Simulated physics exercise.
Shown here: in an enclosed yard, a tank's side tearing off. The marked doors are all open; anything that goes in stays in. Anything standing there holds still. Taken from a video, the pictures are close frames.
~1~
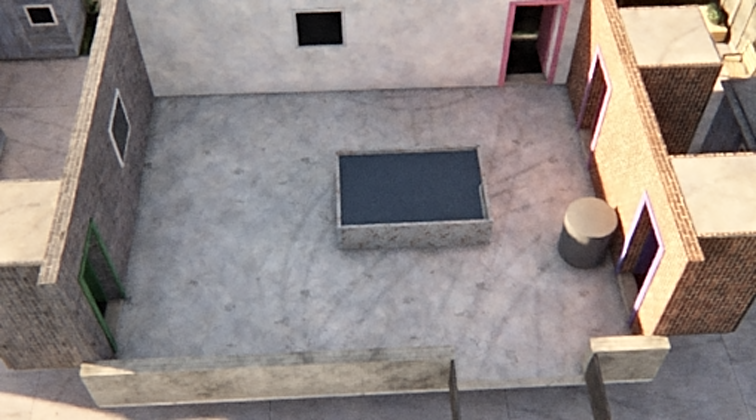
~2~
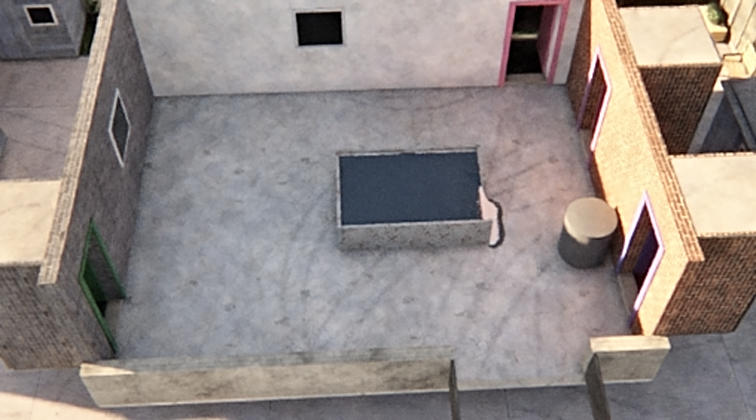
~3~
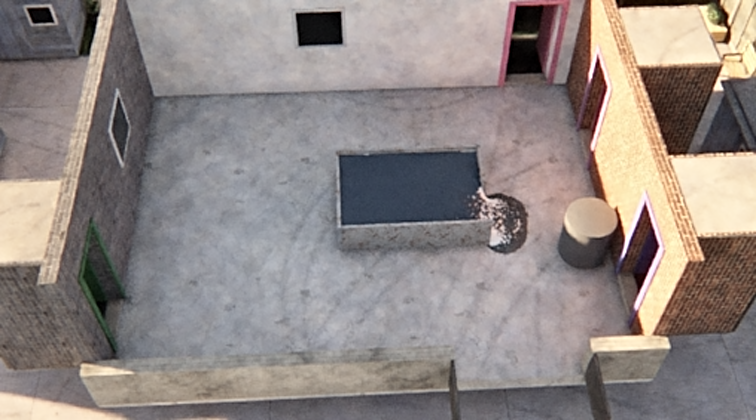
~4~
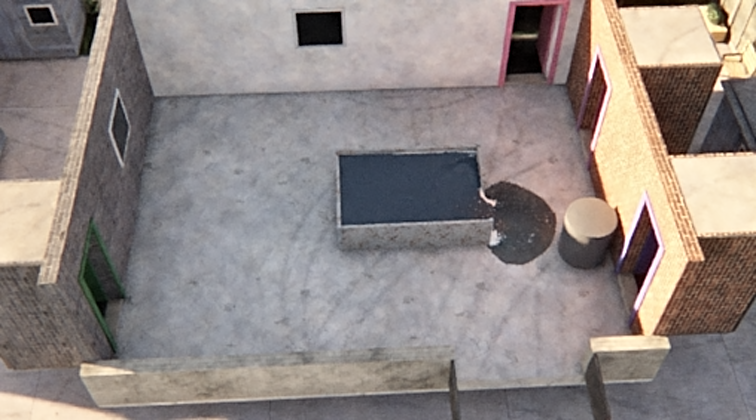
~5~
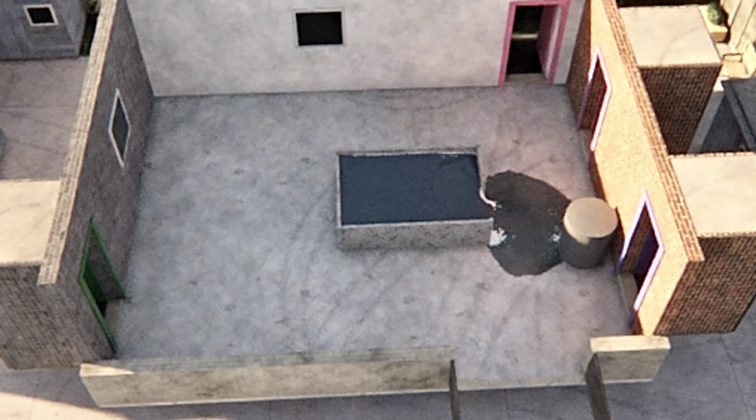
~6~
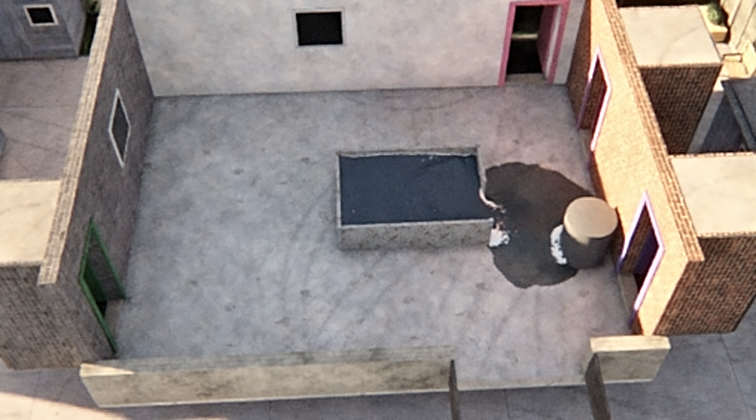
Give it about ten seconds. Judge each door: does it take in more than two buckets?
My prediction: Most likely the purple door gets too much water, most likely the green door gets two buckets or less, most likely the pink door gets too much water, most likely the blue door gets two buckets or less.
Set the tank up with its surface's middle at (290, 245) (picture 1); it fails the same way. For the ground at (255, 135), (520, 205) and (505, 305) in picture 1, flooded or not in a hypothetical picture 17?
Readings in order: No flood; flood; flood.
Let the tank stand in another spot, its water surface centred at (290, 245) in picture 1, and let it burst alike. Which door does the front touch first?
Answer: The one in blue.
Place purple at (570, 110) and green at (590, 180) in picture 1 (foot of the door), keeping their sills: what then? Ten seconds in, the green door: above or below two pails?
I'd say green door overflows.
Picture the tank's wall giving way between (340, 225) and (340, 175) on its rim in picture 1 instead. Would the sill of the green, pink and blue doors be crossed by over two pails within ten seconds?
Here's how it goes: The green door crosses the threshold, then the pink door misses the threshold, then the blue door misses the threshold.
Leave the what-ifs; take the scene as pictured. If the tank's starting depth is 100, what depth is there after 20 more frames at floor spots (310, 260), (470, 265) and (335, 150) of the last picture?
The depth comes out near 0, 0 and 0 per cent.
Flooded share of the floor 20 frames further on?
About 25 %.
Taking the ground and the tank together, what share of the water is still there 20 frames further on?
About 96 per cent.
A moment on, water covers 10 % of the floor; the purple door wet at the sill, nothing in, the green door not reached, the pink door not reached, the blue door wet at the sill, nothing in.
Next, water covers 15 % of the floor; the purple door under two buckets in, the green door not reached, the pink door not reached, the blue door wet at the sill, nothing in.
Then, water covers 25 % of the floor; the purple door under two buckets in, the green door not reached, the pink door over two buckets in, the blue door wet at the sill, nothing in.
Later, water covers 40 % of the floor; the purple door over two buckets in, the green door not reached, the pink door far over two buckets in, the blue door under two buckets in.
In the end, water covers 60 % of the floor; the purple door over two buckets in, the green door not reached, the pink door far over two buckets in, the blue door under two buckets in.
